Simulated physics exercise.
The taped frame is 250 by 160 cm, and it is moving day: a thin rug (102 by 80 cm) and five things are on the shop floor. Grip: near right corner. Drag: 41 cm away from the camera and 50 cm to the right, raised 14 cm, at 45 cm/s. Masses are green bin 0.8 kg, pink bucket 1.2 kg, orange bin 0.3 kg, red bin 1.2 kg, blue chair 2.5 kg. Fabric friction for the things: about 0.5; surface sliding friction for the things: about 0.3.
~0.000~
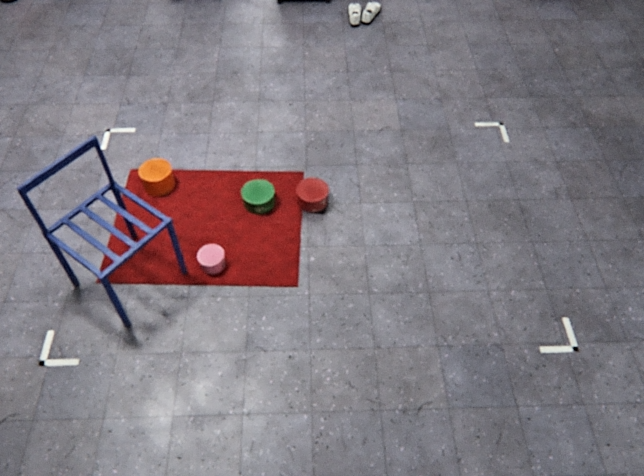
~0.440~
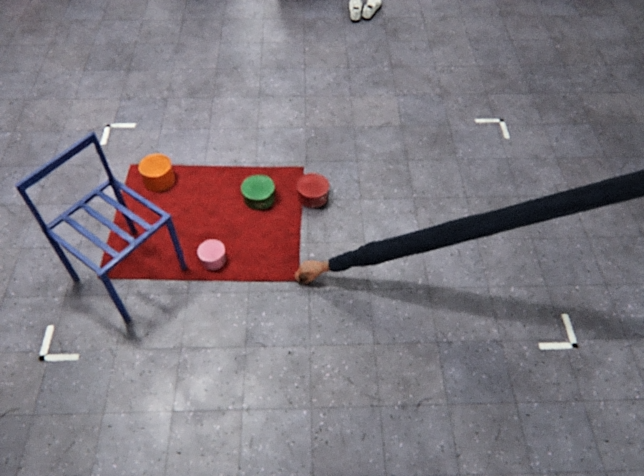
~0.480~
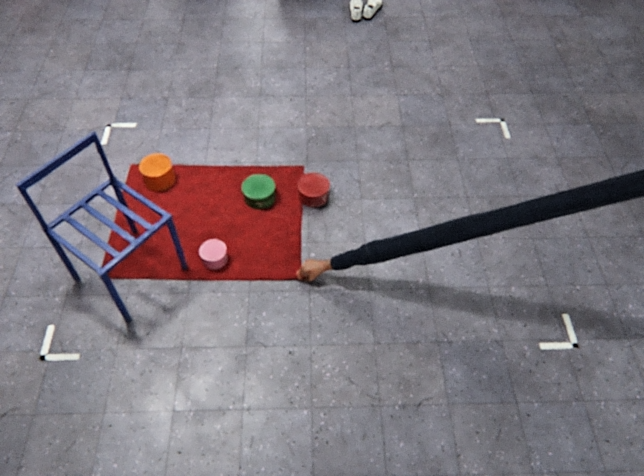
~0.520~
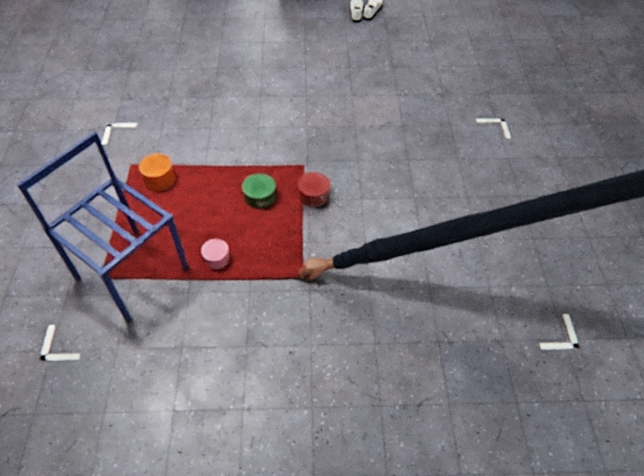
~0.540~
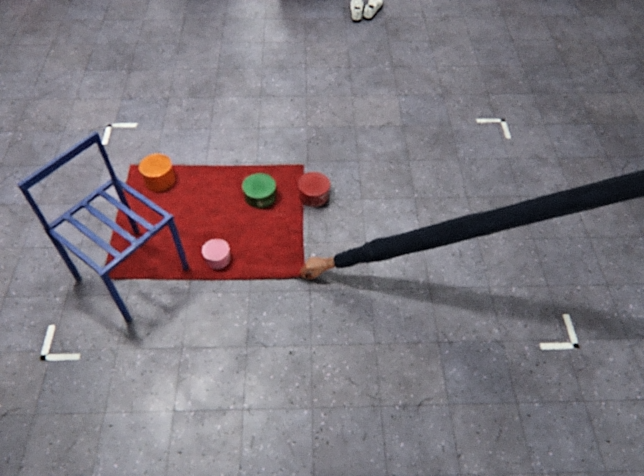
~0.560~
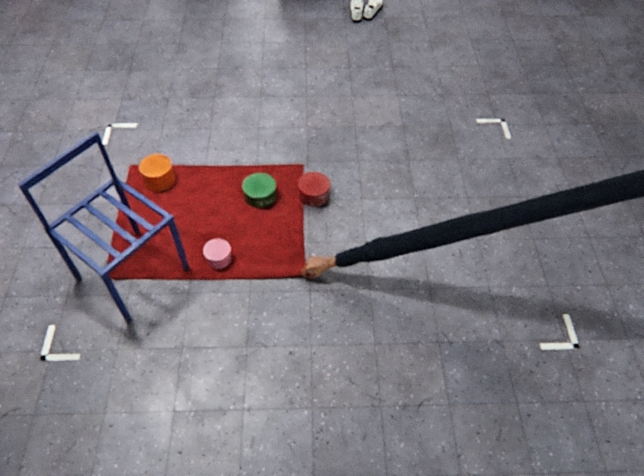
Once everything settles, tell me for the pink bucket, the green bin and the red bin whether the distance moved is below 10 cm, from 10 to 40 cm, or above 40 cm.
Distances: Pink bucket: Above 40 cm; green bin: From 10 to 40 cm; red bin: From 10 to 40 cm.
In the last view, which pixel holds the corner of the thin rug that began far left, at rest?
Roughly (164, 214).
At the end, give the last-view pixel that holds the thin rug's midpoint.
It sits near (277, 211) in pixels.
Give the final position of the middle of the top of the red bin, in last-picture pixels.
Last view, top position: About (343, 170).
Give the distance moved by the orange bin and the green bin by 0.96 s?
Roughly: Orange bin 4 cm and green bin 4 cm.
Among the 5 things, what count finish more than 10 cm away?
All told, 5.
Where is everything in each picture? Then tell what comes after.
In the first picture, pink bucket (211, 255); green bin (258, 191); red bin (313, 189); thin rug corners (304, 172) (298, 287).
In the second picture, thin rug corners (304, 167); grip (300, 281).
In the third picture, thin rug corners (304, 166); grip (302, 279).
In the fourth picture, thin rug corners (304, 165); grip (304, 278).
In the fifth picture, thin rug corners (304, 165); grip (305, 277).
In the sixth picture, pink bucket (217, 249); green bin (259, 185); red bin (314, 183); thin rug corners (304, 164); grip (307, 276).
After 1.0 s, middle of the thin rug at (225, 213); pink bucket 16 cm off its start, red bin 3 cm off its start, green bin 3 cm off its start.
After 1.4 s, middle of the thin rug at (243, 207); pink bucket 33 cm off its start, green bin 6 cm off its start, red bin 6 cm off its start.
After 1.8 s, middle of the thin rug at (264, 208); pink bucket 50 cm off its start at (306, 226), green bin 15 cm off its start at (286, 186), red bin 14 cm off its start at (334, 175).
After 2.2 s, middle of the thin rug at (277, 212); pink bucket 59 cm off its start, green bin 22 cm off its start, red bin 20 cm off its start.
After 2.8 s, middle of the thin rug at (277, 211); pink bucket 60 cm off its start at (324, 223), green bin 22 cm off its start at (298, 183), red bin 20 cm off its start at (343, 170), orange bin 38 cm off its start at (202, 199).
